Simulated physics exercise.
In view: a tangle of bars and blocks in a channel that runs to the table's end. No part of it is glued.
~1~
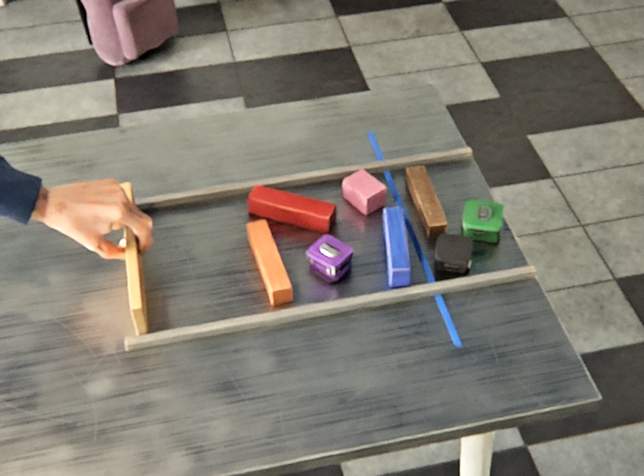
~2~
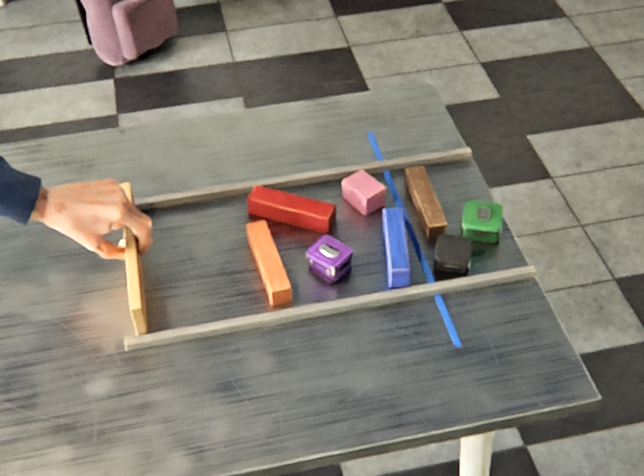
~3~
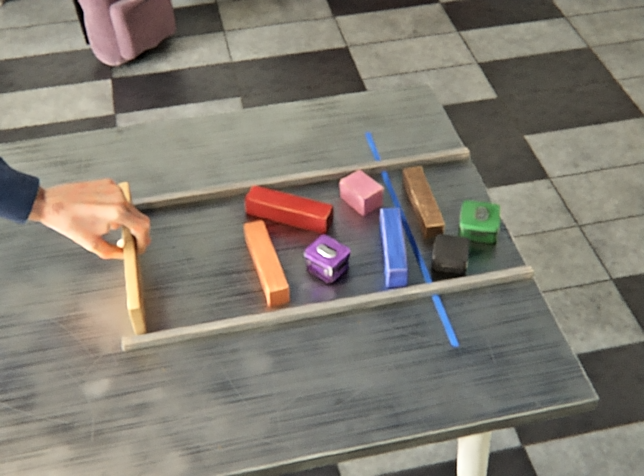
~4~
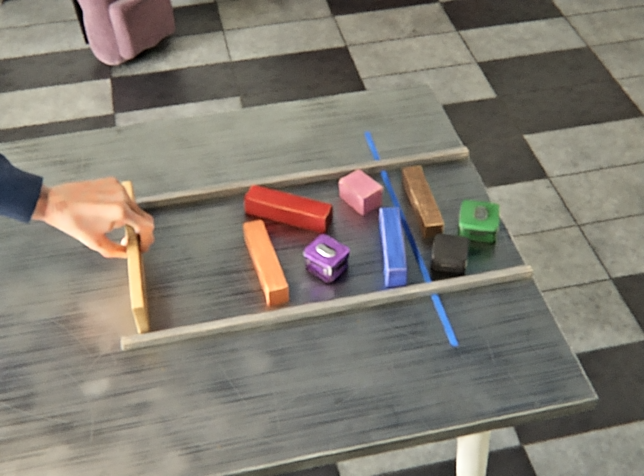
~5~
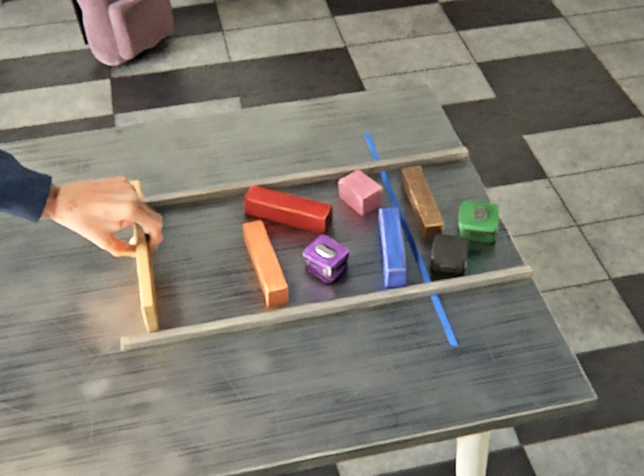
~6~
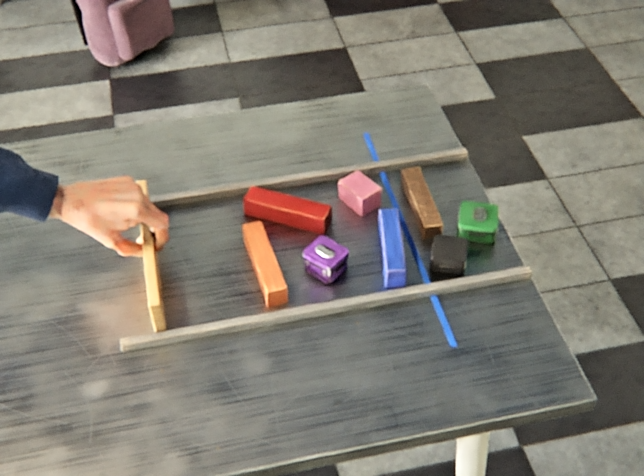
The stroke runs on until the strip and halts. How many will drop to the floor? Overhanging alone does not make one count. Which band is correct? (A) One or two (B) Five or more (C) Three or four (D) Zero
(A) One or two.
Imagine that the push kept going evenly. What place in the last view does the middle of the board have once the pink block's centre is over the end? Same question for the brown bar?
Roughly (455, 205); for the second one, roughly (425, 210).
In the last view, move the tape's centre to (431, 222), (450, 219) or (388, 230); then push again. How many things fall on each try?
In that order 3, 4 and 0.
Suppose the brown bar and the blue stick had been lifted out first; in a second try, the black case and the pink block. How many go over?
Falls come to 0 the first time and 0 the other time.
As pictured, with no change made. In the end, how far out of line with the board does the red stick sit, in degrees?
It comes to around 15 degrees.
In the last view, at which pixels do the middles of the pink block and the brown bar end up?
The pink block ends up near (430, 173), and the brown bar near (469, 190).
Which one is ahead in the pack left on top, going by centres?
Looking at the middles, it's the black case.
A little later, none off yet; green case at rest near (478, 224); black case at rest near (449, 256); brown bar at rest near (421, 202).
Next, none off yet; green case at rest near (481, 224); black case shifted about its own width near (469, 251); brown bar shifted a little near (436, 198).
When it is over, the number that fall off is one or two; down, green case.
